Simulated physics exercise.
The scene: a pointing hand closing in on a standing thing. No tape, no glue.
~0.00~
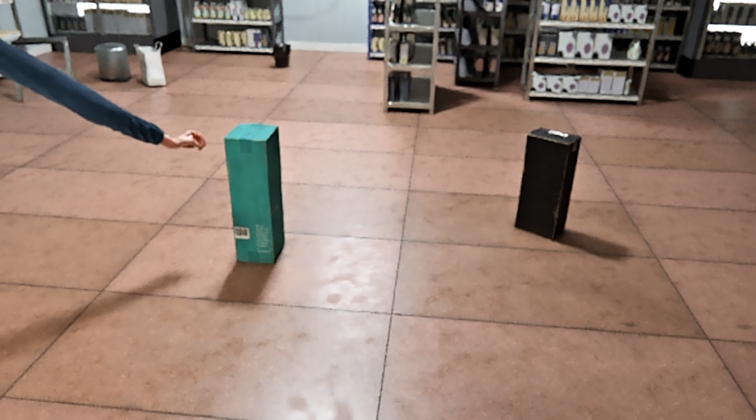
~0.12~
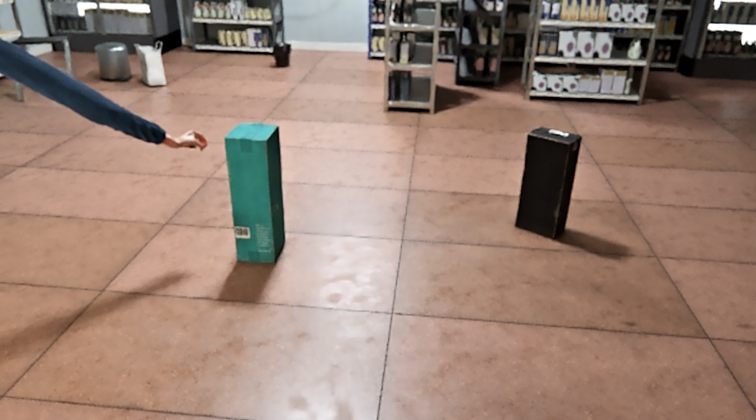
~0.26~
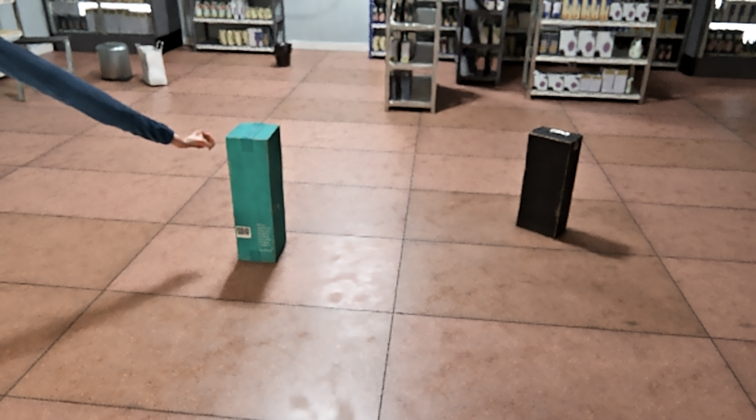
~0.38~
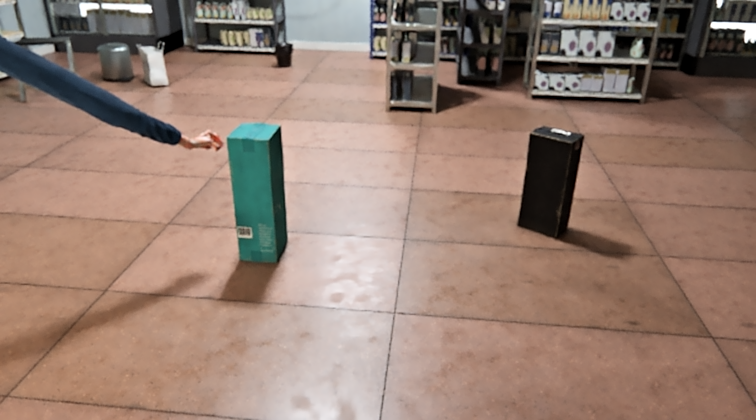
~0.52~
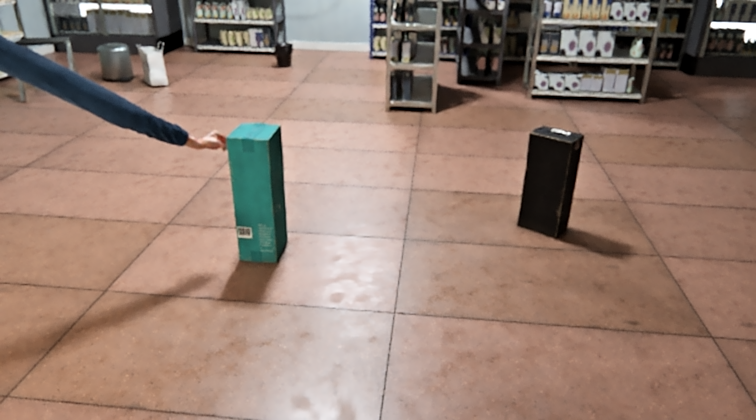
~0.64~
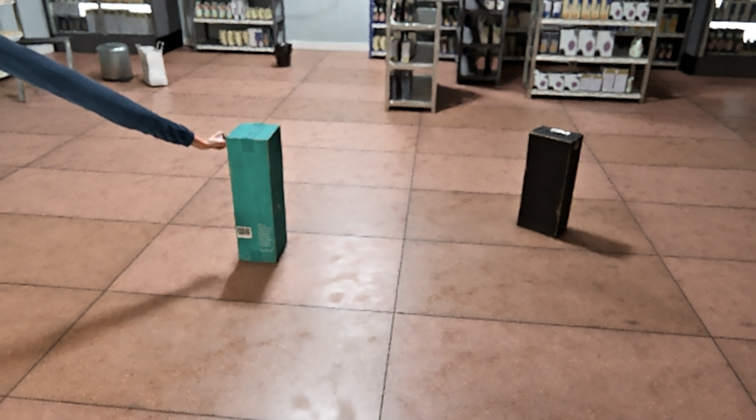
In the video, a blue-sleeved arm reaches from the left toward an upright turquoise box on a tiled floor, its hand moving slightly rightward to the box's upper edge, while a black box stands still to the right.
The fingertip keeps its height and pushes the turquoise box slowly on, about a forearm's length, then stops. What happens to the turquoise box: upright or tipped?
The turquoise box falls over.
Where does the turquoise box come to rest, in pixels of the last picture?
Around (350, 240).
After 1.24 s, turquoise box turned 16° from how it was put near (277, 192).
After 1.74 s, turquoise box turned 41° from how it was put near (307, 199).
After 1.94 s, turquoise box on its side near (342, 230).
In the end (2.7 s), toppled on the floor, turquoise box. At the end, from the last picture's camera, turquoise box near (350, 239).
